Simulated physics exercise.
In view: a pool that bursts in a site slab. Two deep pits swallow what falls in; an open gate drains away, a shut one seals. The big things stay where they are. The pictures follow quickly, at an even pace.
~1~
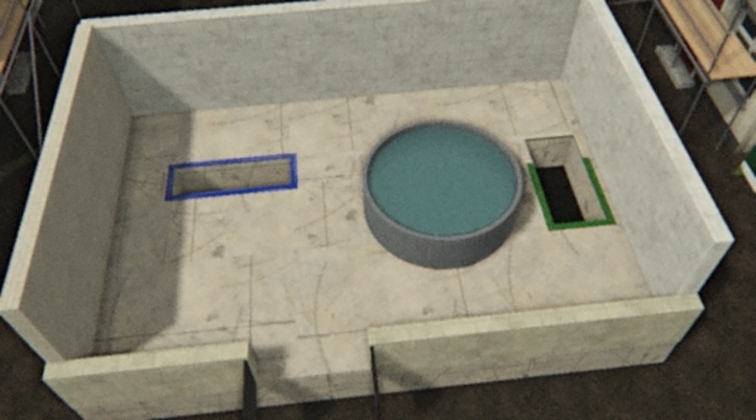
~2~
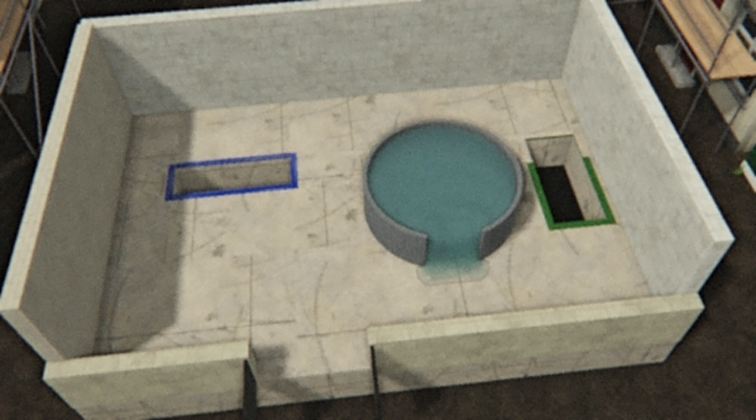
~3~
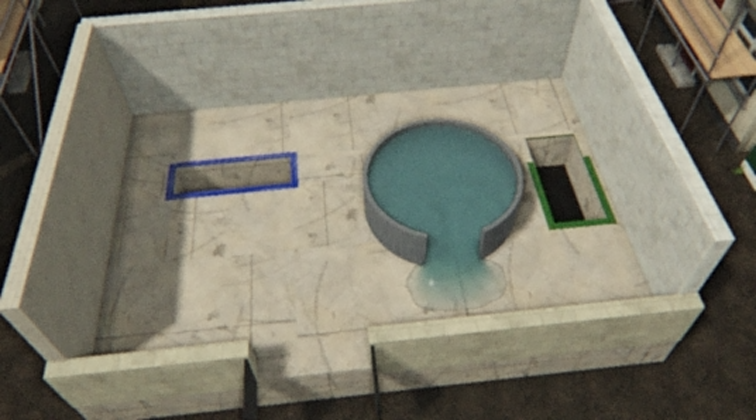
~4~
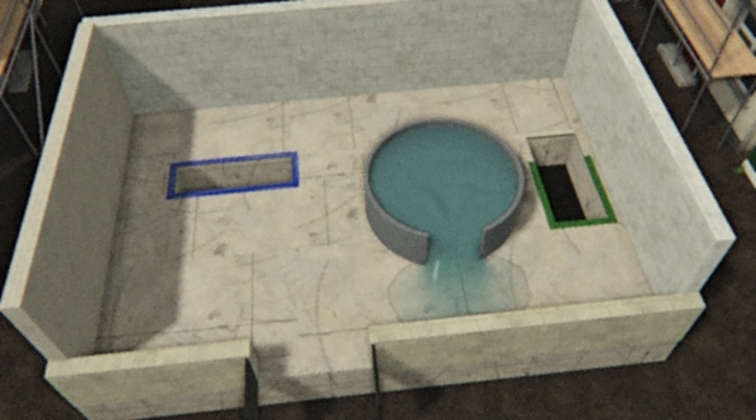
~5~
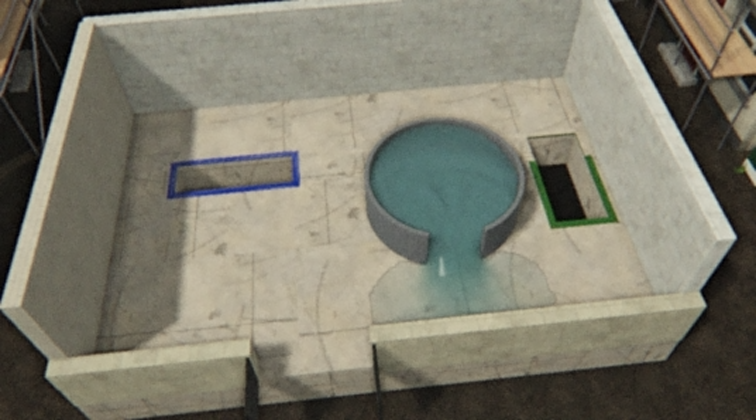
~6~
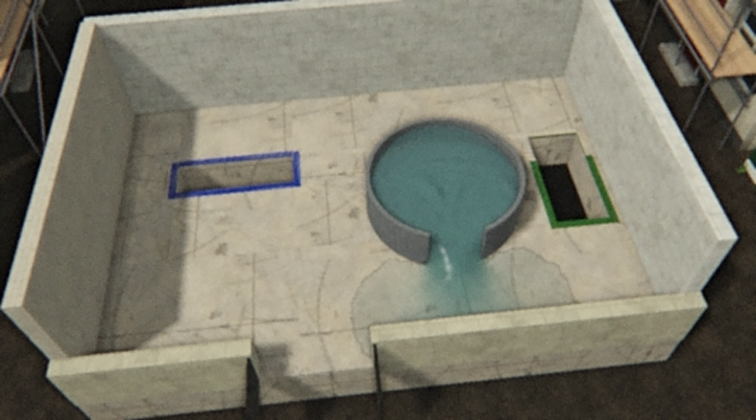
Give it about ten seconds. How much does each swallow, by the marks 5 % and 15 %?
The gate takes from 5 to 15 %; the blue pit takes from 5 to 15 %; the green pit takes above 15 %.
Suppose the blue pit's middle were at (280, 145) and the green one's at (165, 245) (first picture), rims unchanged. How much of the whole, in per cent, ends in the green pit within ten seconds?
Per cent: Green 20.
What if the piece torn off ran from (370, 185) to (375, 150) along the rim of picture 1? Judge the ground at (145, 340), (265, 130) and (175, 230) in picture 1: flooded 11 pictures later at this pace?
In turn: Under water, awash, under water.
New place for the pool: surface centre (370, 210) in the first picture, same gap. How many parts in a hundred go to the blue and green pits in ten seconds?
Roughly, in per cent: Blue 0, green 25.
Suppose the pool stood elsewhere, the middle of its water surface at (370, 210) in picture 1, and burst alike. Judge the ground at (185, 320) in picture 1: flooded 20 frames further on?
At that place: Flooded.
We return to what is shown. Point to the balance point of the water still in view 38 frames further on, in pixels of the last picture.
Close to (398, 245).
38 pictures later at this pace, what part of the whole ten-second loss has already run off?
Close to 60 %.
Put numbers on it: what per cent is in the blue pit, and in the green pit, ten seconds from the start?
In turn 6 and 28 per cent.
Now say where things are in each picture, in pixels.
In the first frame, the round tank at (442, 178) is whole and still.
In the second frame, water pours out at (453, 256) and has run to (420, 269).
In the third frame, water pours out at (453, 257) and has run to (422, 302).
In the fourth frame, the front is at a hidden place, out from the gap at (454, 256).
In the fifth frame, water pours out at (455, 255) and has run to a hidden place.
In the sixth frame, water pours out at (456, 255) and has run to a hidden place.
A moment on, water covers 15 % of the floor; the gate 0 %, the blue pit 0 %, the green pit 0 %.
Next, water covers 30 % of the floor; the gate 1 %, the blue pit 0 %, the green pit 0 %.
Then, water covers 50 % of the floor; the gate 3 %, the blue pit 0 %, the green pit 6 %.
Later, water covers 65 % of the floor; the gate 6 %, the blue pit 2 %, the green pit 17 %.
In the end, water covers 75 % of the floor; the gate 8 %, the blue pit 7 %, the green pit 28 %.
